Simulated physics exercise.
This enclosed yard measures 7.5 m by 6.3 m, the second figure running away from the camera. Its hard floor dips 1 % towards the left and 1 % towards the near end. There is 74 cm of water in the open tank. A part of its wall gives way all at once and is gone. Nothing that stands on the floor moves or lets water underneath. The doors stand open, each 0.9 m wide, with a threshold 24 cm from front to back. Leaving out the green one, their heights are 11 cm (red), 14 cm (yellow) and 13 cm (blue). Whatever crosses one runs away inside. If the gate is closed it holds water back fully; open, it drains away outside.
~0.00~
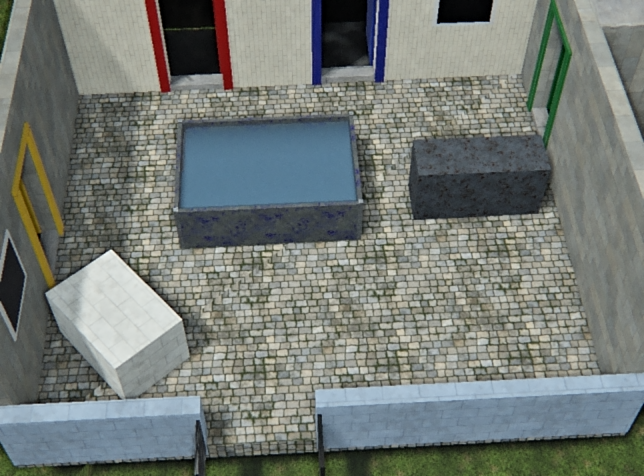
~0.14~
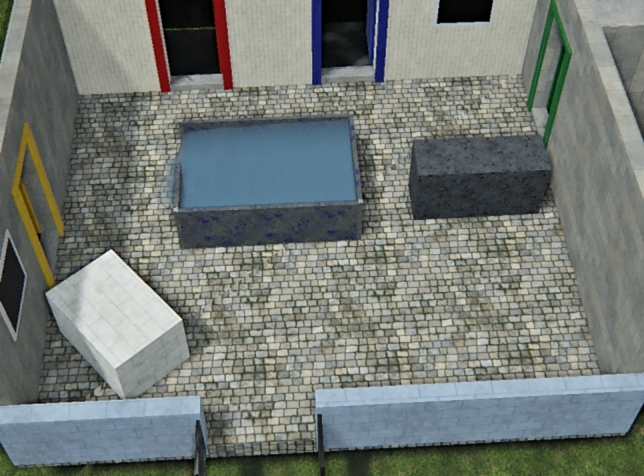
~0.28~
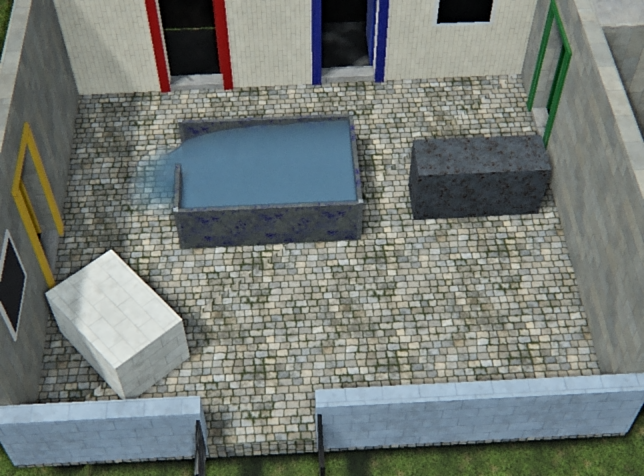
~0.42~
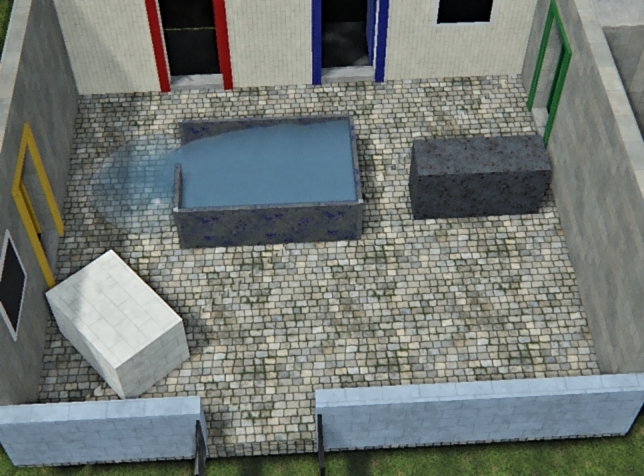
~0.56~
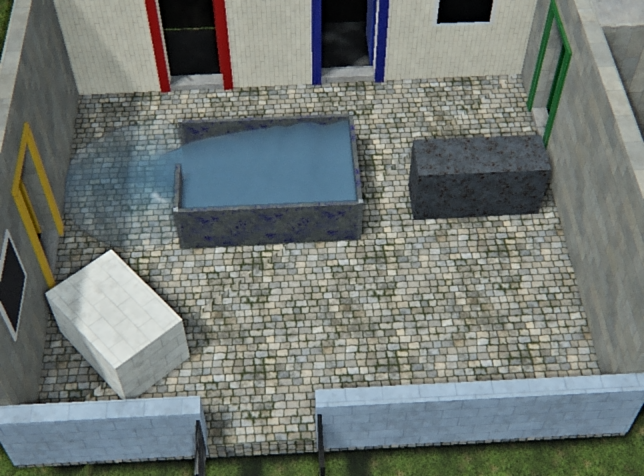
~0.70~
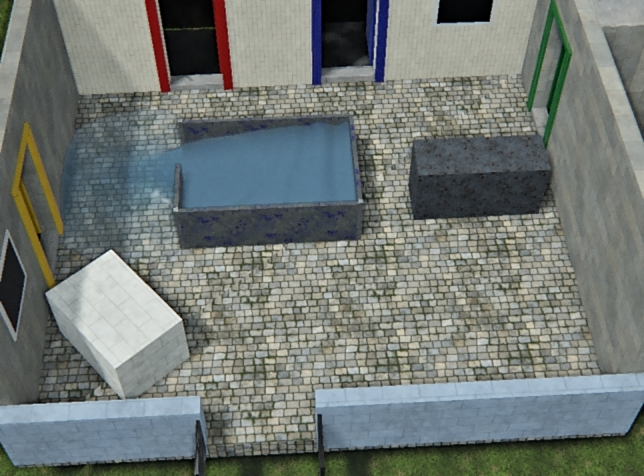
Water, lying still at first in an open dark stone tank, pours out through a sudden gap in its left side and fans leftward across the paving in a thin sheet towards the left wall. The walled cobbled yard is seen from above by a still camera. Around the tank are red and blue doorways behind, yellow left, green right, a dark block and a pale block.
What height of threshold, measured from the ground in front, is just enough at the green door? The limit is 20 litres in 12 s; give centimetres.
Close to 10 cm is just enough.
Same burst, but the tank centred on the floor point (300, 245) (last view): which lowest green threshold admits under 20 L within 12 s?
About 7.0 cm.
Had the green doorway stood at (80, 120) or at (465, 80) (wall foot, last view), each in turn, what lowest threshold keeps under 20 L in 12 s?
About 35 and 8.0 cm.
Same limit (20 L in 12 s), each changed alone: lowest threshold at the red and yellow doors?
Roughly 7.5 cm at red and 17 cm at yellow.
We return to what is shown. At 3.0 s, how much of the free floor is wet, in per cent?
Some 35 per cent of it.
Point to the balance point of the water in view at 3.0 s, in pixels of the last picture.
Around (198, 194).
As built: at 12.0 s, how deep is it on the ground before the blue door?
Some 10.0 cm.
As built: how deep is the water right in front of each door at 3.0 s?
In cm: Red 11, yellow 16, green 0, blue 1.
After 1.4 s water covers 15 % of the floor, deepest (50 cm) near (79, 102); it has not reached the green door.
After 3.0 s water covers 35 % of the floor, deepest (37 cm) near (79, 102); it has not reached the green door.
After 12.0 s water covers 95 % of the floor, deepest (14 cm) near (33, 438); 9 cm at the green door, 33 litres in over its 9 cm threshold.
At the green door as built, the water arrived by 4.5 s and peaked near 15 cm at 5.0 s.
With a threshold of 9 cm, 33 litres would have come in within the 12 s; with 12 cm, 5 litres. So under 20 litres takes about 10 cm.
